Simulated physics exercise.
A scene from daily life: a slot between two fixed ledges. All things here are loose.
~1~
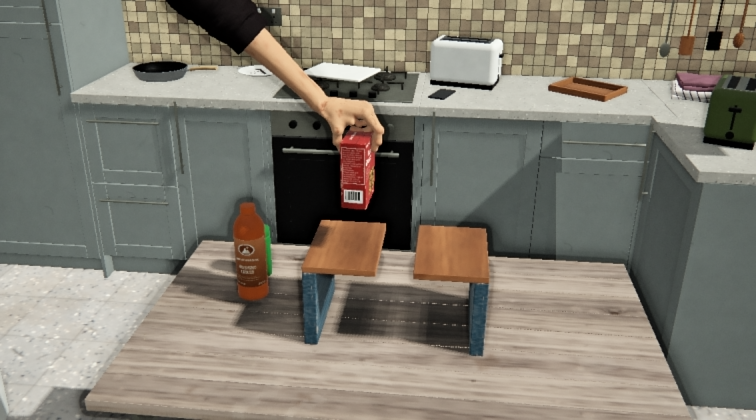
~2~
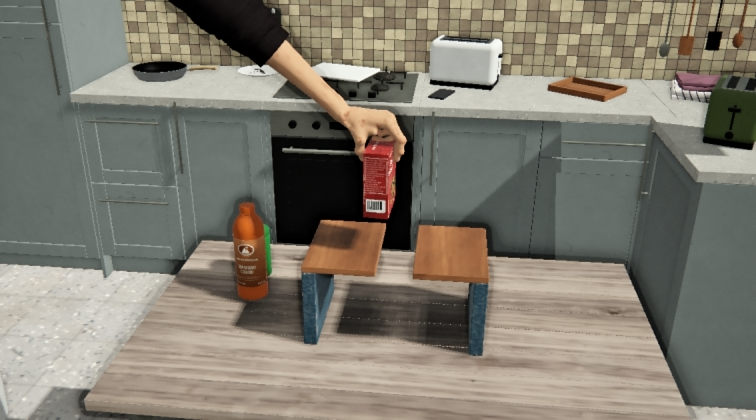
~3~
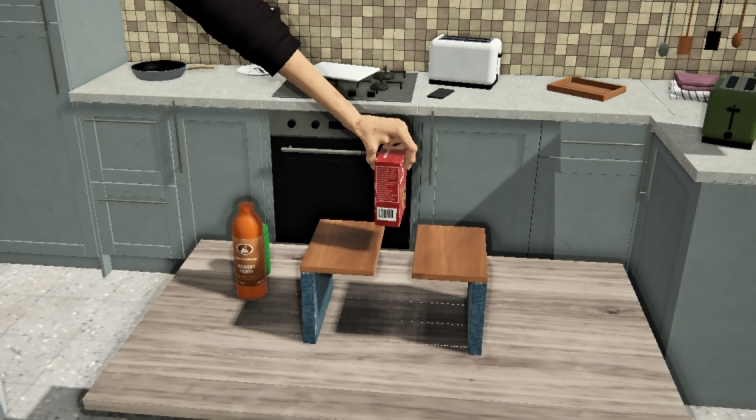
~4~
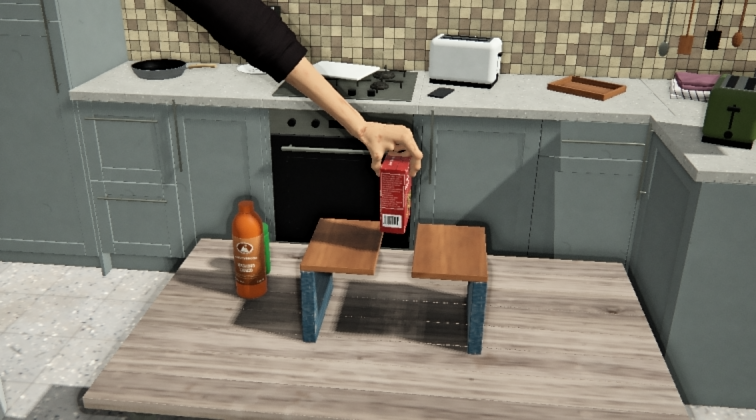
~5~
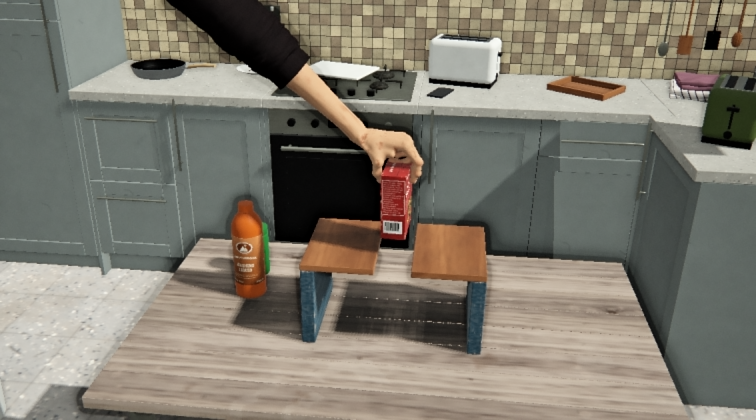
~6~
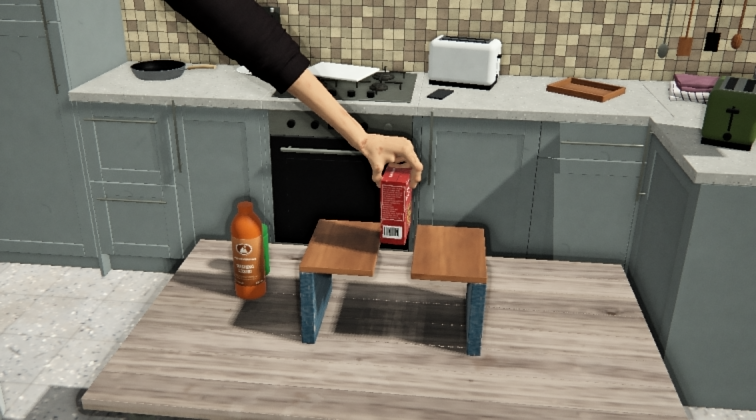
A hand reaching in from the upper left, its arm in a black sleeve, holds a small red packet above a pale wooden table in a grey-green kitchen, seen from slightly above by a still camera. On the table, an orange bottle with something green behind it stands left of two brown boards on blue supports, separated by a gap. The hand carries the packet rightward, then lowers it more slowly above the gap.
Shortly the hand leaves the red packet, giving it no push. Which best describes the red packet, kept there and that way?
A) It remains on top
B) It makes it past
It makes it past.
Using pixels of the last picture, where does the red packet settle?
End position, last frame: About (394, 294).
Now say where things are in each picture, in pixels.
On its way; red packet (358, 168), in the first picture.
On its way; red packet (380, 178), in the second picture.
On its way; red packet (391, 186), in the third picture.
On its way; red packet (396, 192), in the fourth picture.
On its way; red packet (397, 199), in the fifth picture.
Poised above the slot; red packet (396, 204), in the sixth picture.
Then, 0.40 s on from there, red packet shifted well along near (394, 287).
Then, 0.80 s on from there, red packet shifted well along near (394, 294).
In the end, moved from the start, red packet; the other 2 unmoved. At the end, from the last picture's camera, red packet near (394, 294). The packet reaches the table.
